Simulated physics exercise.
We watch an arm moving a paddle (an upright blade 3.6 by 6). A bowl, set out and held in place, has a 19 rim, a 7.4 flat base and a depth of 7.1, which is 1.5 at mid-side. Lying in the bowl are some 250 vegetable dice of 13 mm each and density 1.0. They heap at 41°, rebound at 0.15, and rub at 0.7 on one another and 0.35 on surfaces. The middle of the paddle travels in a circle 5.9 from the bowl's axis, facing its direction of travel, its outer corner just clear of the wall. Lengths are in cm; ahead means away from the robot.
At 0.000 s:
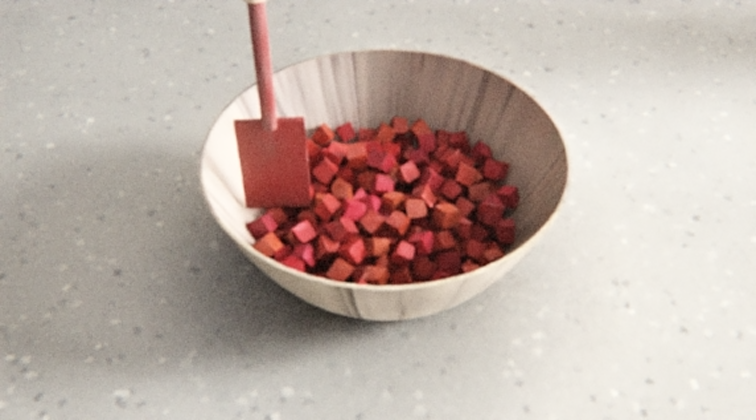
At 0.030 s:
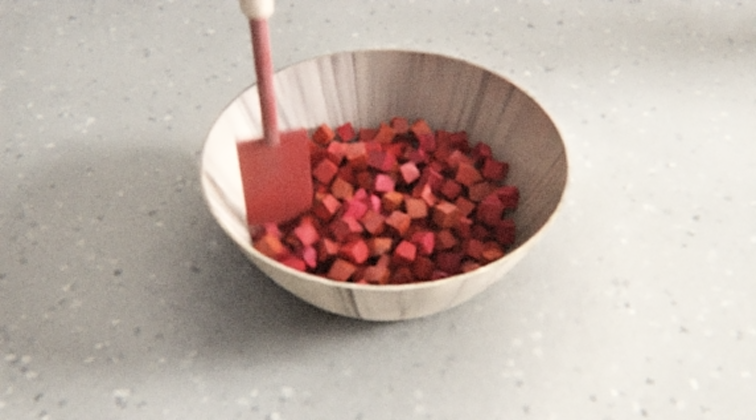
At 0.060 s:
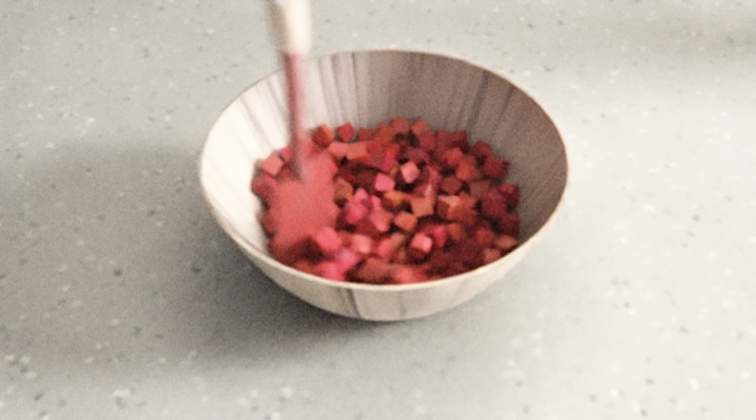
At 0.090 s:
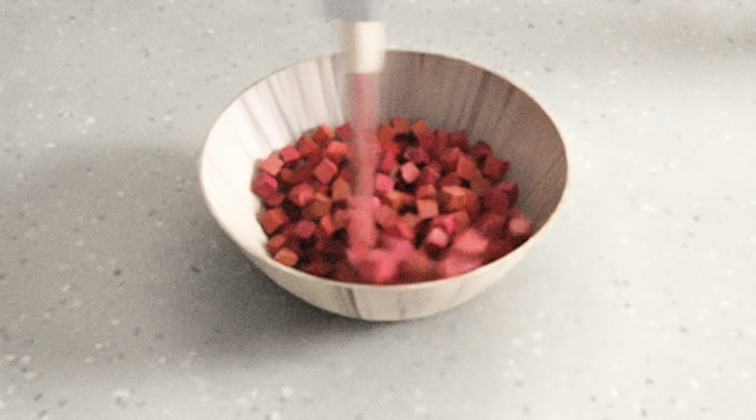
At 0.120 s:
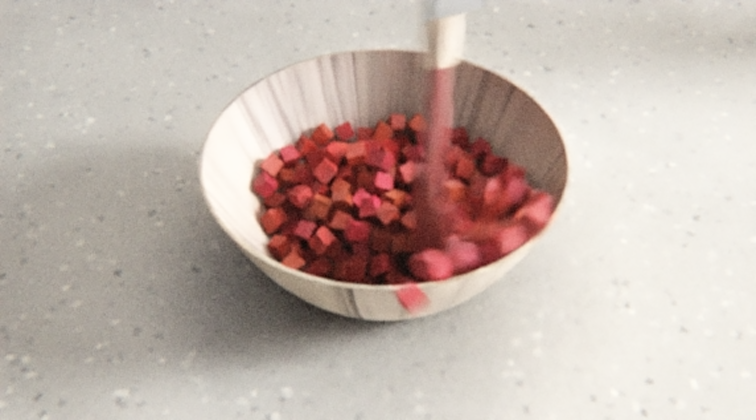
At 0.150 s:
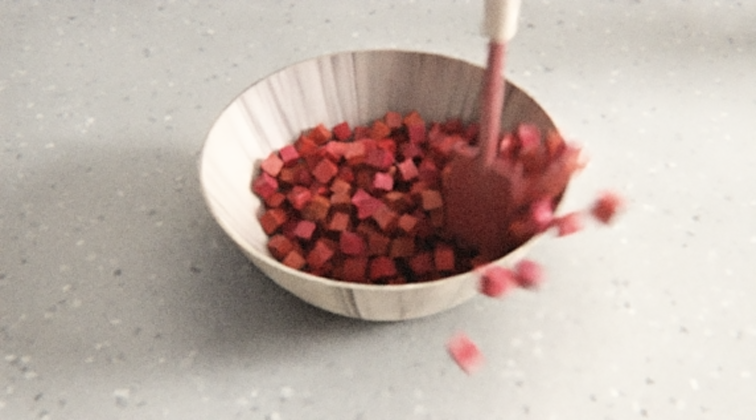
In a pale bowl, a red paddle sweeps rightward through reddish cubes, flinging several over the rim.
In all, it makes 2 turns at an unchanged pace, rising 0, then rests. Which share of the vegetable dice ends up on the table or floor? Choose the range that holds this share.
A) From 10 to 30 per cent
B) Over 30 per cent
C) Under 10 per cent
Answer: B.
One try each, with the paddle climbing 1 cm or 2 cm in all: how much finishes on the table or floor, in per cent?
Estimates: 35 % then 20 %.
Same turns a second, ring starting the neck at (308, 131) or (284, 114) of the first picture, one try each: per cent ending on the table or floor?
Close to 40 and 60 in a hundred.
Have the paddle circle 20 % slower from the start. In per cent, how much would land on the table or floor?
Estimate: Near 35 in a hundred.
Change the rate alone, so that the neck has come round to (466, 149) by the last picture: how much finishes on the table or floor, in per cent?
About 35 %.
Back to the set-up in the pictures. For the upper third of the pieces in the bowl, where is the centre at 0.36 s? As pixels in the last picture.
(300, 221), roughly.
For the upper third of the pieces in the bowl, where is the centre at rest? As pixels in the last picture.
Centre, approx.: (371, 216).
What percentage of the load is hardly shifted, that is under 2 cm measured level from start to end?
Around 15 per cent.
After 0.36 s, 4° round, highest piece 11 above the table; 202 in the bowl, 27 on the table or floor, 24 in flight or on the tool.
After 0.56 s, 227° round, highest piece 11 above the table; 173 in the bowl, 62 on the table or floor, 18 in flight or on the tool.
After 0.87 s, 0° round, highest piece 6 above the table; 153 in the bowl, 99 on the table or floor, 1 in flight or on the tool.
After 1.57 s, 0° round, highest piece 5 above the table; 153 in the bowl, 100 on the table or floor.
In the end, 153 in the bowl, 100 on the table or floor. That is 40 % on the table or floor.
